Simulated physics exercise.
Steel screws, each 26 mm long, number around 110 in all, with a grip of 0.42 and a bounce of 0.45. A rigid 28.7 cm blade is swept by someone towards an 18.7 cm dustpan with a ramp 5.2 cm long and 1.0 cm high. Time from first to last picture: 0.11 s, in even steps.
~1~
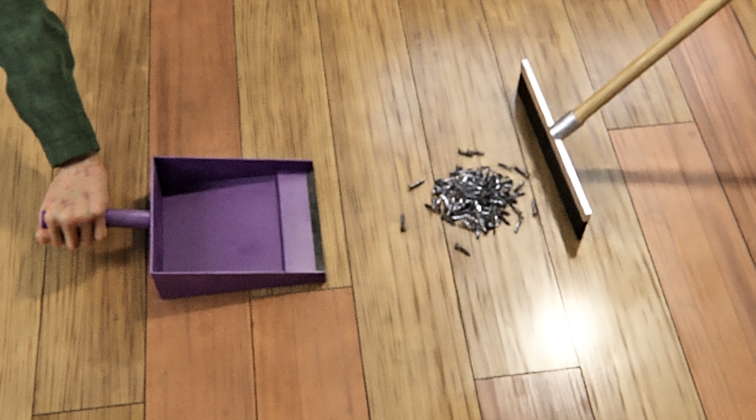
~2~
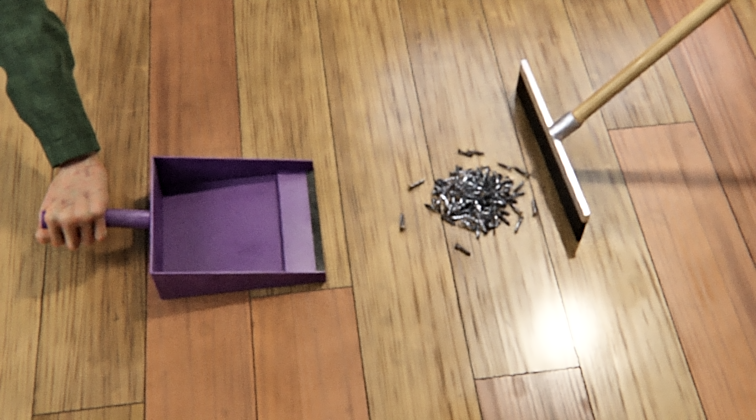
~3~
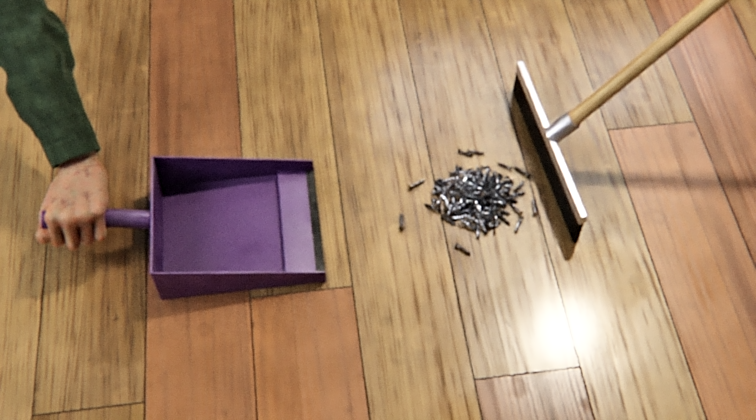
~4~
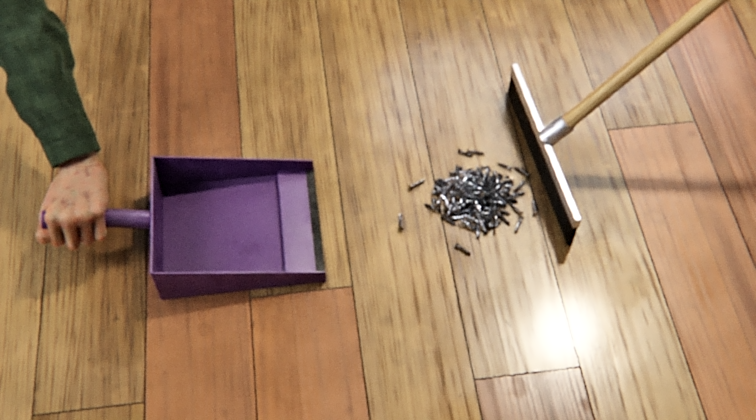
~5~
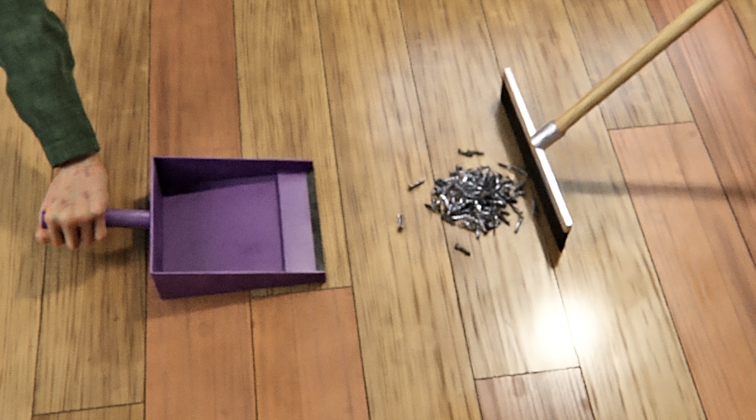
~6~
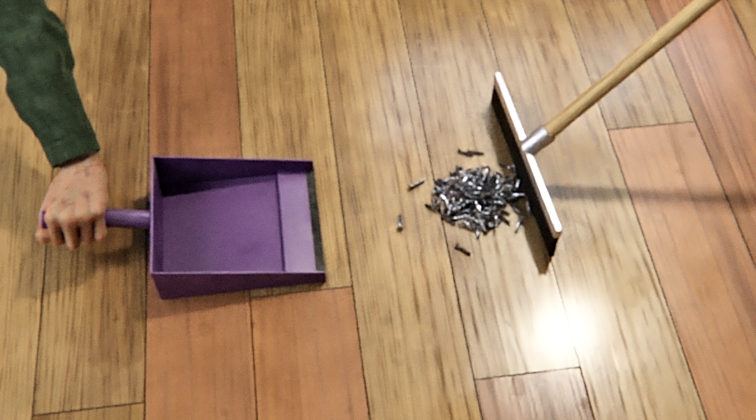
We see a hand in a green sleeve holding a purple dustpan still on a wooden floor, while a wooden-handled blade at right slides slowly left, reaching the near edge of a small pile of dark metal screws.
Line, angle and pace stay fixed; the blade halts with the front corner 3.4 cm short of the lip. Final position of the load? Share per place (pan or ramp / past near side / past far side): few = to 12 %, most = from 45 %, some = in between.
Shares - pan: Some, near side: Some, far side: Few.
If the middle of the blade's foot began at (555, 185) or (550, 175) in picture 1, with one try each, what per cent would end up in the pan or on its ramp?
About 20 and 25 per cent.
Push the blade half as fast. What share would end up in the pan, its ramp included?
It would be around 10 per cent.
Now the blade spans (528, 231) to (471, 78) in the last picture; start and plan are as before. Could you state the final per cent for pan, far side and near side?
Per cent by place - pan 70, far side 5, near side 10.
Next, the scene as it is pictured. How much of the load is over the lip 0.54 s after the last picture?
I'd say around 30 in a hundred has made it so far.
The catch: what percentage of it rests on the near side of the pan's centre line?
Share: Approx. 60 %.
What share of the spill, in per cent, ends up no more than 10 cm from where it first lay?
I'd estimate roughly 0 per cent.
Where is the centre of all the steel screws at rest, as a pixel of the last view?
Roughly pixel (325, 252).
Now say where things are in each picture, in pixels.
In the first frame, blade from (586, 217) to (524, 67), moved 0.0 cm, 0 of the pieces shifted so far; middle of the pieces at (474, 193); pan at (227, 233).
In the second frame, blade from (585, 218) to (523, 67), moved 0.2 cm, 0 of the pieces shifted so far; middle of the pieces at (474, 193).
In the third frame, blade from (582, 220) to (520, 69), moved 0.8 cm, 0 of the pieces shifted so far; middle of the pieces at (474, 193).
In the fourth frame, blade from (576, 223) to (514, 72), moved 1.8 cm, 0 of the pieces shifted so far; middle of the pieces at (474, 193).
In the fifth frame, blade from (567, 228) to (506, 75), moved 3.3 cm, 0 of the pieces shifted so far; middle of the pieces at (474, 193).
In the sixth frame, blade from (557, 233) to (497, 80), moved 5.0 cm, 3 of the pieces shifted so far; middle of the pieces at (474, 193); pan at (227, 233).
Then, 0.18 s after the last picture, middle of the blade 17 cm from the lip; 0 % over the lip, far side 0 %, near side 0 %.
Then, 0.30 s after the last picture, middle of the blade 8 cm from the lip; 0 % over the lip, far side 0 %, near side 15 %.
Then, 0.54 s after the last picture, middle of the blade 5 cm from the lip; 30 % over the lip, far side 0 %, near side 30 %.
In the end, pan 30 %, near side 30 %, far side 0 %, in front of the lip or behind the blade 45 %.
